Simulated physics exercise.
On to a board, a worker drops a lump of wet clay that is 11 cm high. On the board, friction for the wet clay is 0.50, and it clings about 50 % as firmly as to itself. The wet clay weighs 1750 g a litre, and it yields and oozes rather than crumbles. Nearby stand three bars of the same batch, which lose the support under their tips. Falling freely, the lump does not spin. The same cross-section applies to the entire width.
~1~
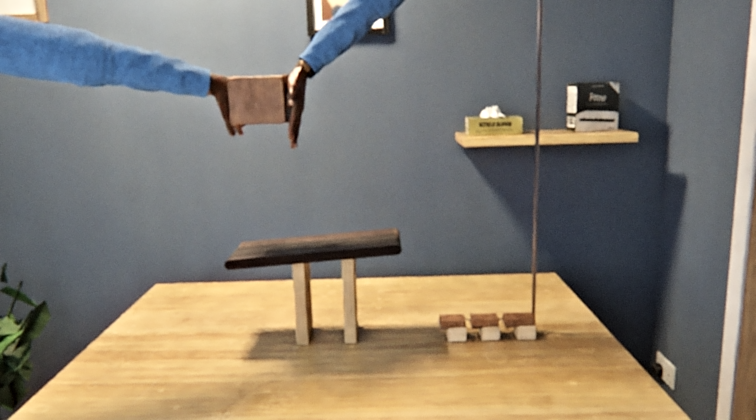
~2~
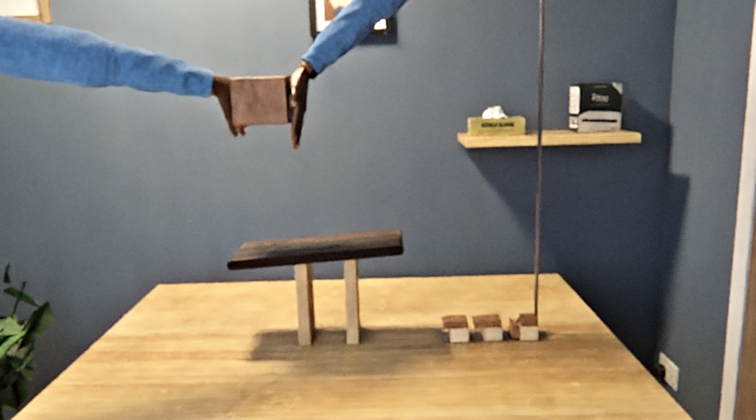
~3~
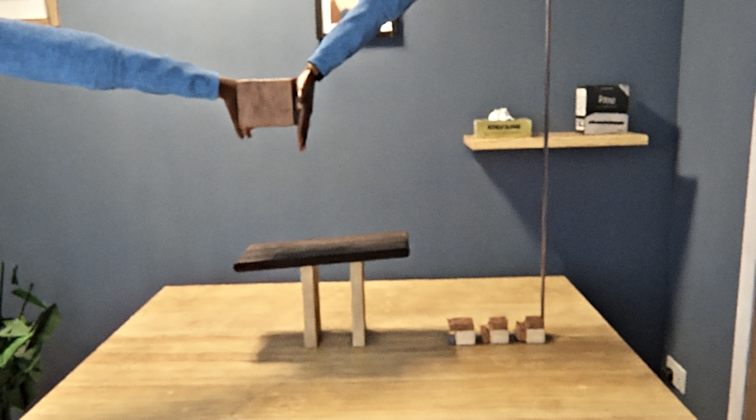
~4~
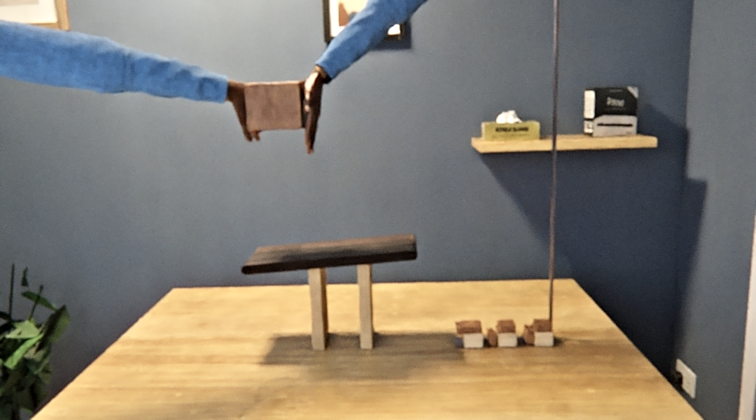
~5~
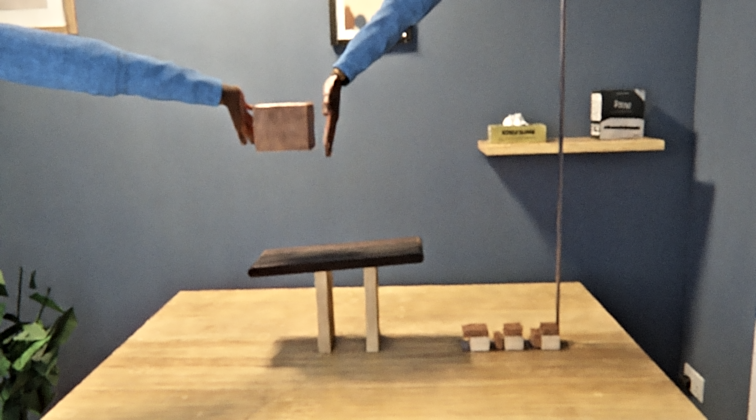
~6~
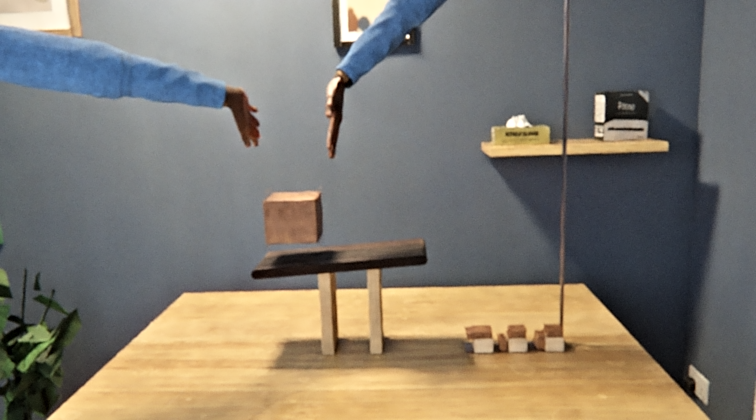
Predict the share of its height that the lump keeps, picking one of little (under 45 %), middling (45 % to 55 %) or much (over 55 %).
Predicted: Much.
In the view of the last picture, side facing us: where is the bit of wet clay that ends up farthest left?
You'll find it somewhere near (259, 265) on the near face.
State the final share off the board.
I'd estimate near 30 % off the board.
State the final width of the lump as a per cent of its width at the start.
Around 160 % of the starting width.
Another 0.12 s on from the sixth picture, it stands 60 % of its first height and none has gone off the board.
Another 0.25 s on from the sixth picture, it stands 60 % of its first height and none has gone off the board.
Another 0.38 s on from the sixth picture, it stands 60 % of its first height and 29 % has gone off the board.
Another 0.52 s on from the sixth picture, it stands 60 % of its first height and 29 % has gone off the board.
Another 0.62 s on from the sixth picture, at the end, it stands 60 % of its first height and 29 % has gone off the board.
